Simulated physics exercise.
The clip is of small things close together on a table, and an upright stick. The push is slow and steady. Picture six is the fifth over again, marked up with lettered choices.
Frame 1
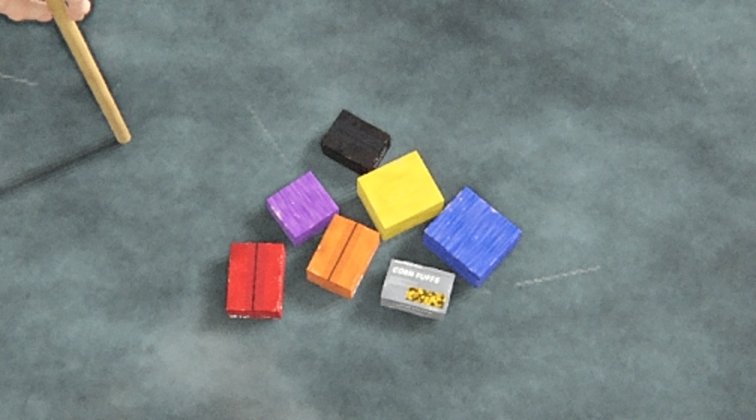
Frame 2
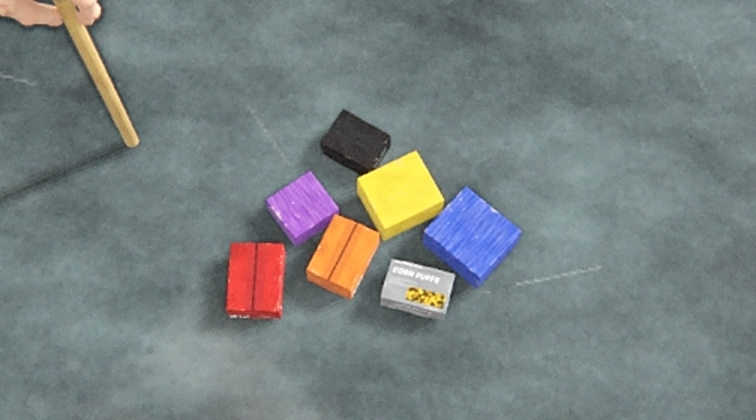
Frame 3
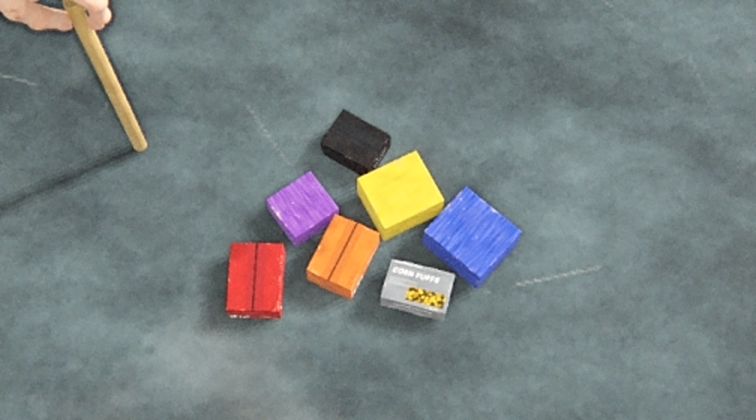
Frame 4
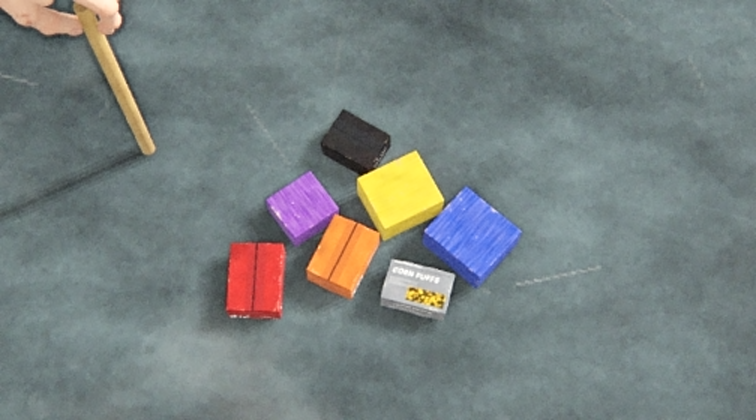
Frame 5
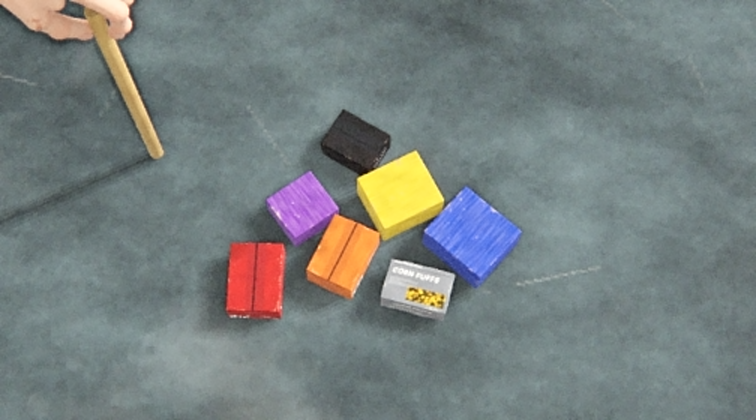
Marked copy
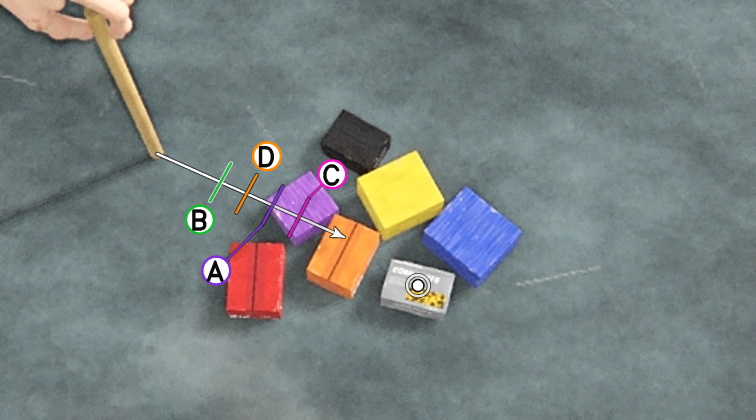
A hand at the upper left moved an upright wooden stick slowly right and slightly down toward a cluster of colourful blocks and small boxes on a grey table, while the seven objects stayed still, untouched.
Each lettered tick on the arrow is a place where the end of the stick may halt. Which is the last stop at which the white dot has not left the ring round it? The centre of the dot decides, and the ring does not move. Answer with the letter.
Stop at C.
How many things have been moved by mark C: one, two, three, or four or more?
Two.
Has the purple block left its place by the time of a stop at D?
No.
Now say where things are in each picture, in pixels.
Purple block (303, 209); yellow block (400, 196); grey packet (417, 290), in the first frame.
Grey packet (417, 290); orange box (343, 256), in the second frame.
Blue block (471, 237); black box (356, 144), in the third frame.
Red box (256, 281); purple block (303, 209), in the fourth frame.
Yellow block (400, 196); grey packet (417, 290); orange box (343, 256), in the fifth frame.
On the marked copy, A at (273, 205); B at (221, 183); C at (299, 217); D at (247, 194); the arrow from (157, 154) to (344, 237); the white dot at (418, 285).
Following C. Soon after the start, foot of the stick (208, 177).
Later, foot of the stick (259, 200).
In the end, foot of the stick (299, 217); purple block (327, 226); orange box (358, 267); the dot is still in its ring.
As for the rest, A keeps the dot in but is short; B keeps the dot in but is short; D keeps the dot in but is short.
